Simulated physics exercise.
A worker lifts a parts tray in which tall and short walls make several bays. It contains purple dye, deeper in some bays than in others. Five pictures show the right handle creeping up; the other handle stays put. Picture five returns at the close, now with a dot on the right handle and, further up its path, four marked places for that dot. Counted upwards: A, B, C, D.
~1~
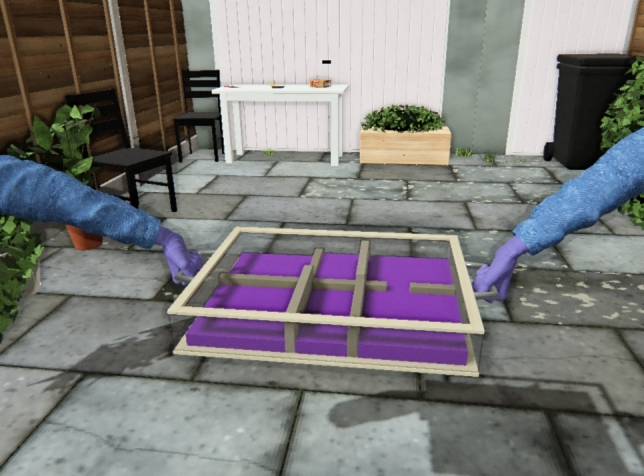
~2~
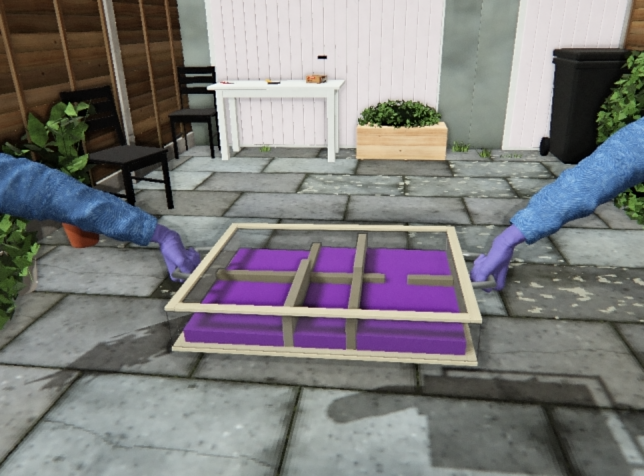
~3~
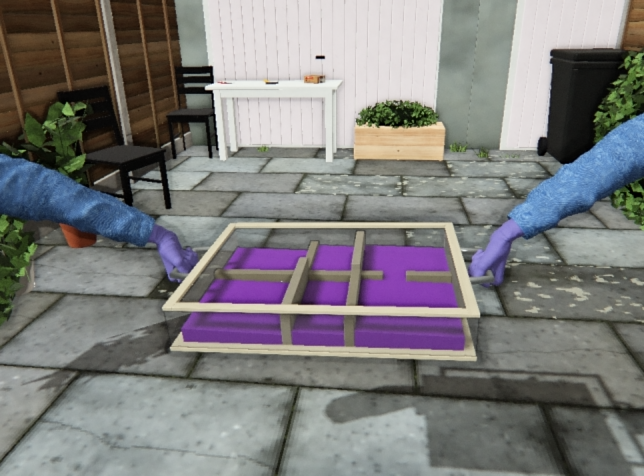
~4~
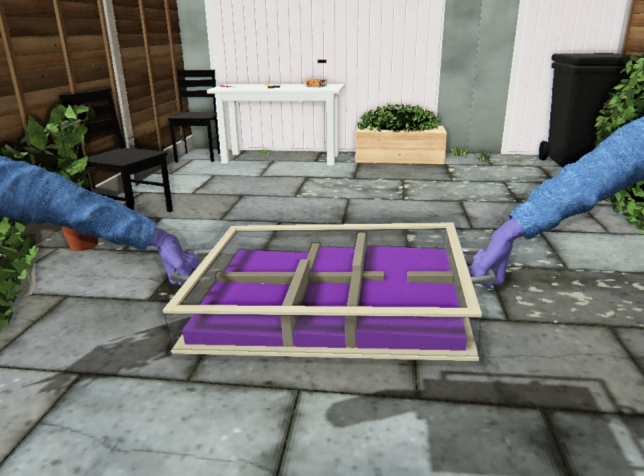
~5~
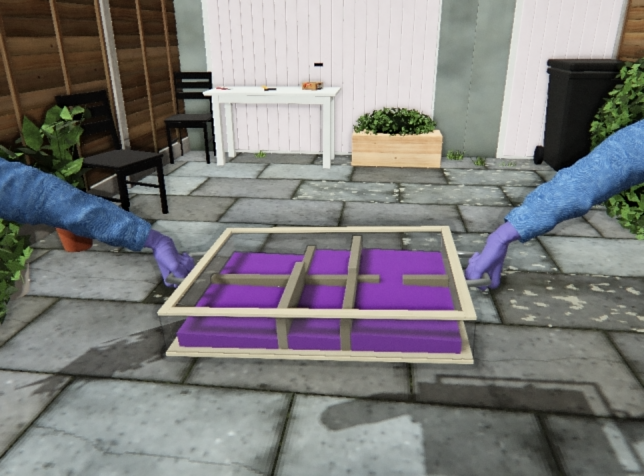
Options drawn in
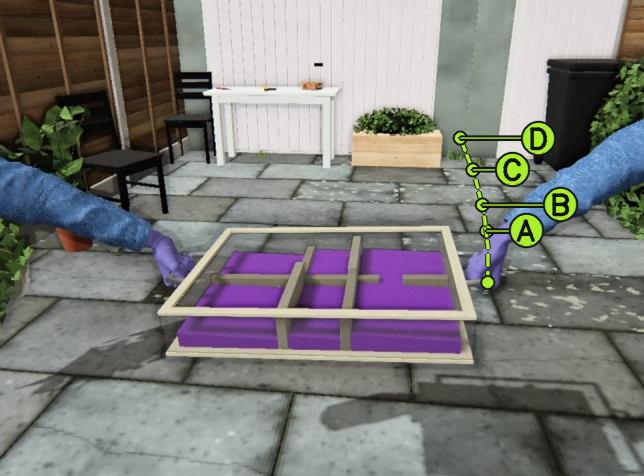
On a paved patio, two purple-gloved hands hold a divided tray of purple dye almost still, with only slight shifts.
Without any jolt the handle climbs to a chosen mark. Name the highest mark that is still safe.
Choose C.
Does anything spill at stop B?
No.
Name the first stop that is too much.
The answer is D.
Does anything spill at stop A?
No, not at all.
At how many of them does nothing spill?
Three.
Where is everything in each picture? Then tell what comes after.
In the first picture, the tray is level; deepest in the back middle bay, at (339, 269), shallowest in the back left; right handle at (489, 280).
In the second picture, tipped about 1° down to the left; no wall is crossed; right handle at (487, 270).
In the third picture, tipped about 2° down to the left; no wall is crossed; right handle at (485, 265).
In the fourth picture, tipped about 3° down to the left; no wall is crossed; right handle at (487, 265).
In the fifth picture, tipped about 3° down to the left; deepest in the back middle bay, at (331, 265), shallowest in the back left; right handle at (482, 268).
In lime, A at (486, 230); B at (482, 204); C at (472, 169); D at (460, 138).
If A is chosen, nothing spills; the front right bay holds the most.
If B is chosen, nothing spills; the front right bay holds the most.
If C is chosen, nothing spills; the front left bay holds the most.
If D is chosen, about 7 % goes over the rim.
